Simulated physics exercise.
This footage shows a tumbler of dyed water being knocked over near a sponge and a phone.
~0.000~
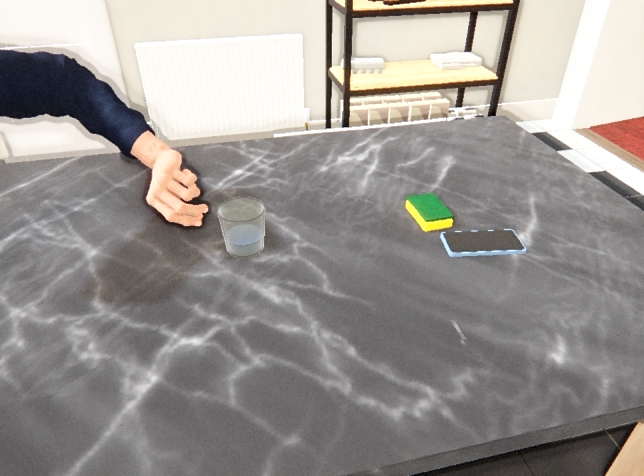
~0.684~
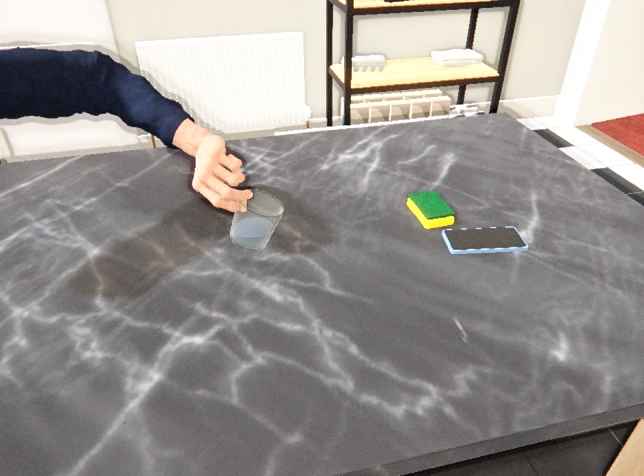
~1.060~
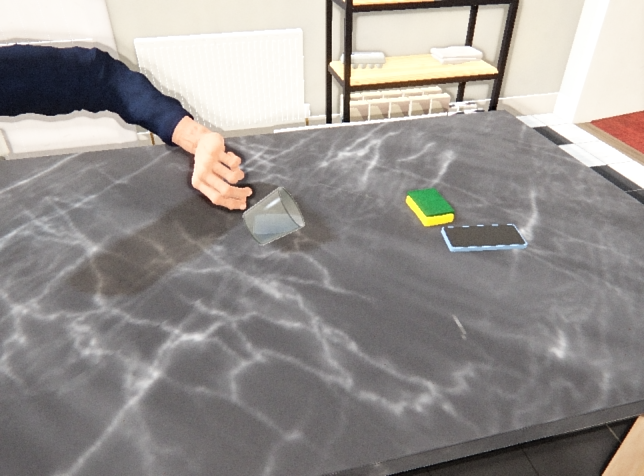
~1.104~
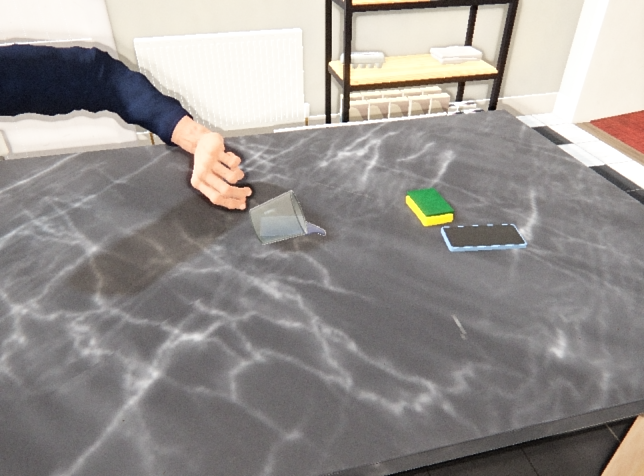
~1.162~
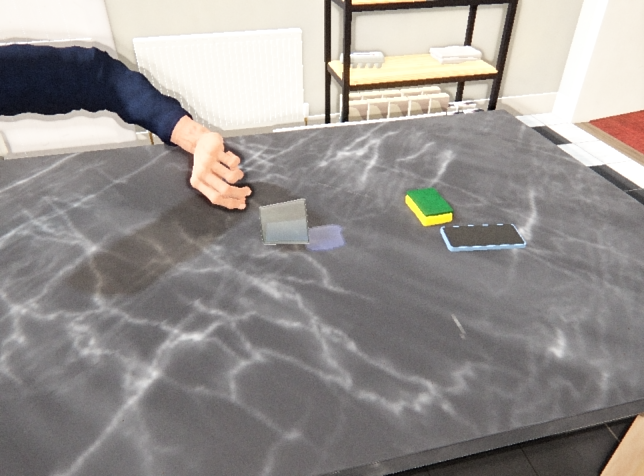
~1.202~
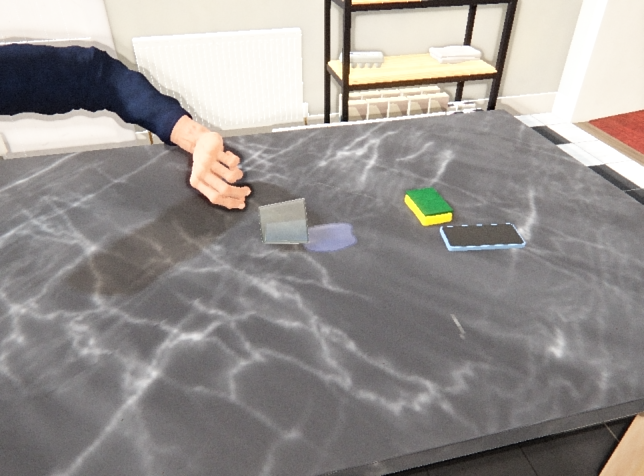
A tumbler holding a little bluish water stands upright on a dark marbled table as a hand moves in from the left and pushes it. It tilts to the right and topples onto its side, and a small puddle spreads toward the sponge and phone, which stay put.
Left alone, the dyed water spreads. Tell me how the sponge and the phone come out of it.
In the end the sponge is going to be hit by the spill; the phone is going to be hit by the spill.
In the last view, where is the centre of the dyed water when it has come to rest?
Around (405, 236).
By 1.6 s, the puddle covers about as much as a plate; the sponge is in it; the phone is in it.
By 3.6 s, the puddle covers about as much as a plate; the sponge is in it; the phone is in it.
